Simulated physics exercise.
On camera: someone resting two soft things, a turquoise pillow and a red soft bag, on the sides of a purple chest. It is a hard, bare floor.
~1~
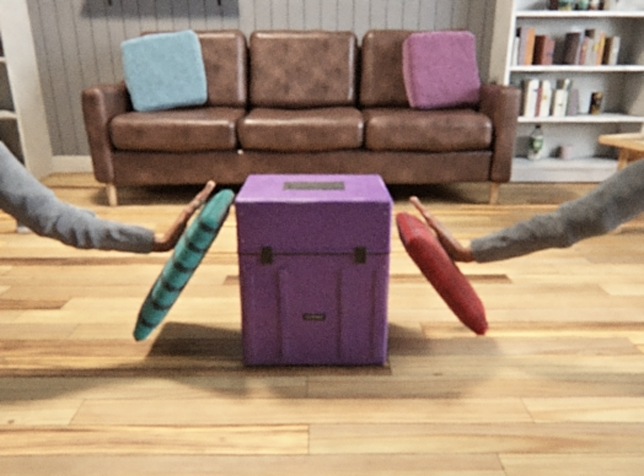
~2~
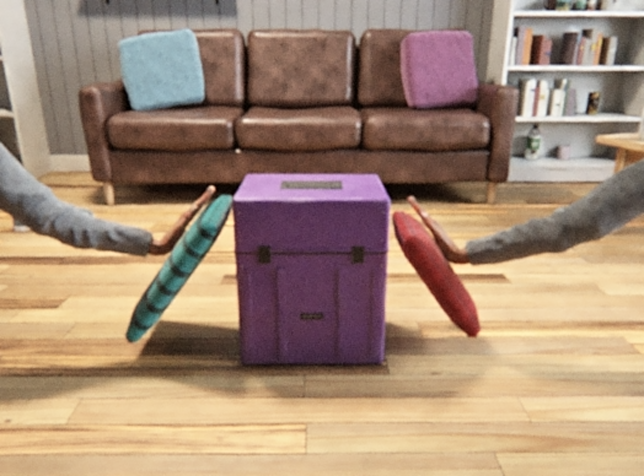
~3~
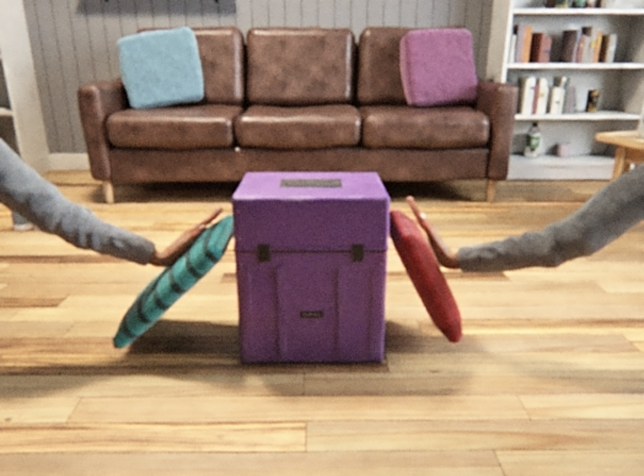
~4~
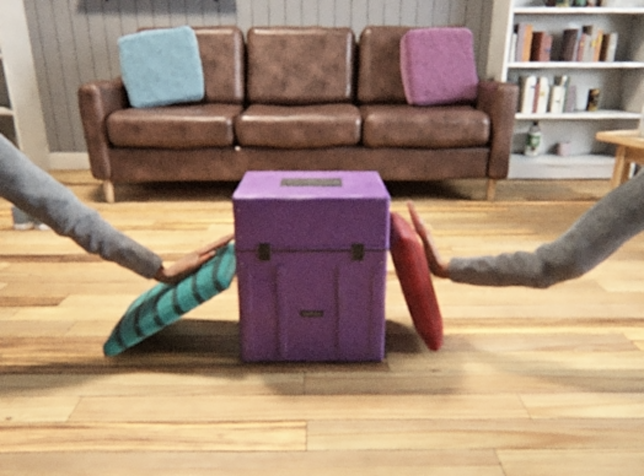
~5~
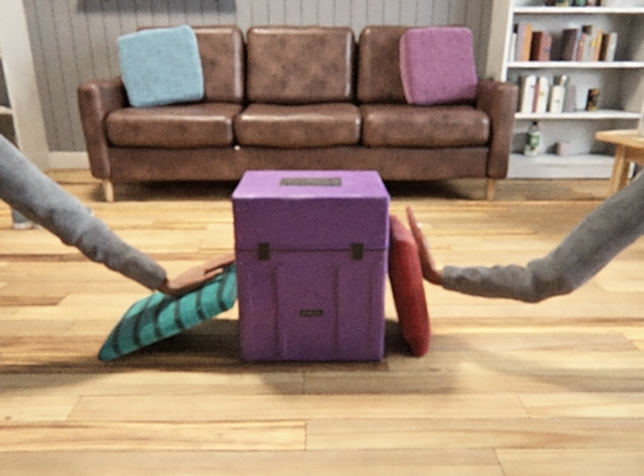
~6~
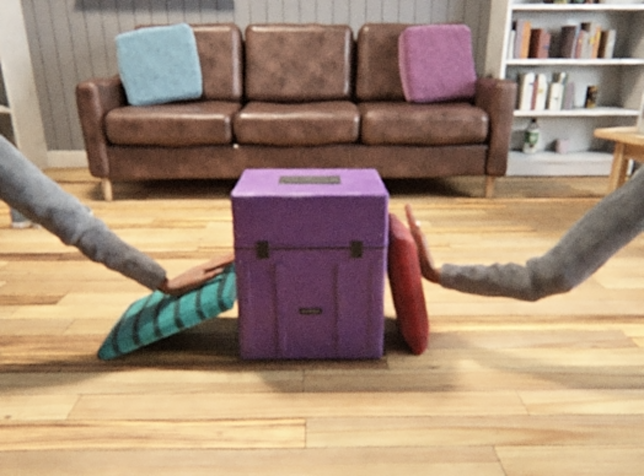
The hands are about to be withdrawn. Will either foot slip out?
As it turns out, the turquoise pillow slides down flat. The red soft bag keeps leaning.
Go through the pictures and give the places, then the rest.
Pillow foot (139, 337), head (212, 222); soft bag foot (482, 332), head (413, 242), in the first frame.
Pillow foot (131, 339); soft bag foot (474, 334), in the second frame.
Pillow foot (118, 345); soft bag foot (456, 339), in the third frame.
Pillow foot (108, 352); soft bag foot (435, 348), in the fourth frame.
Pillow foot (103, 357); soft bag foot (421, 353), in the fifth frame.
Pillow foot (102, 356), head (231, 304), at a low slant; soft bag foot (419, 351), head (399, 242), almost upright, in the sixth frame.
Then, 0.28 s past the final frame, pillow flat on the floor near (174, 323); soft bag still up near (403, 281).
When it is over, pillow flat on the floor near (175, 325); soft bag still up near (403, 281). The turquoise pillow slips and lies down and the red soft bag holds its lean.
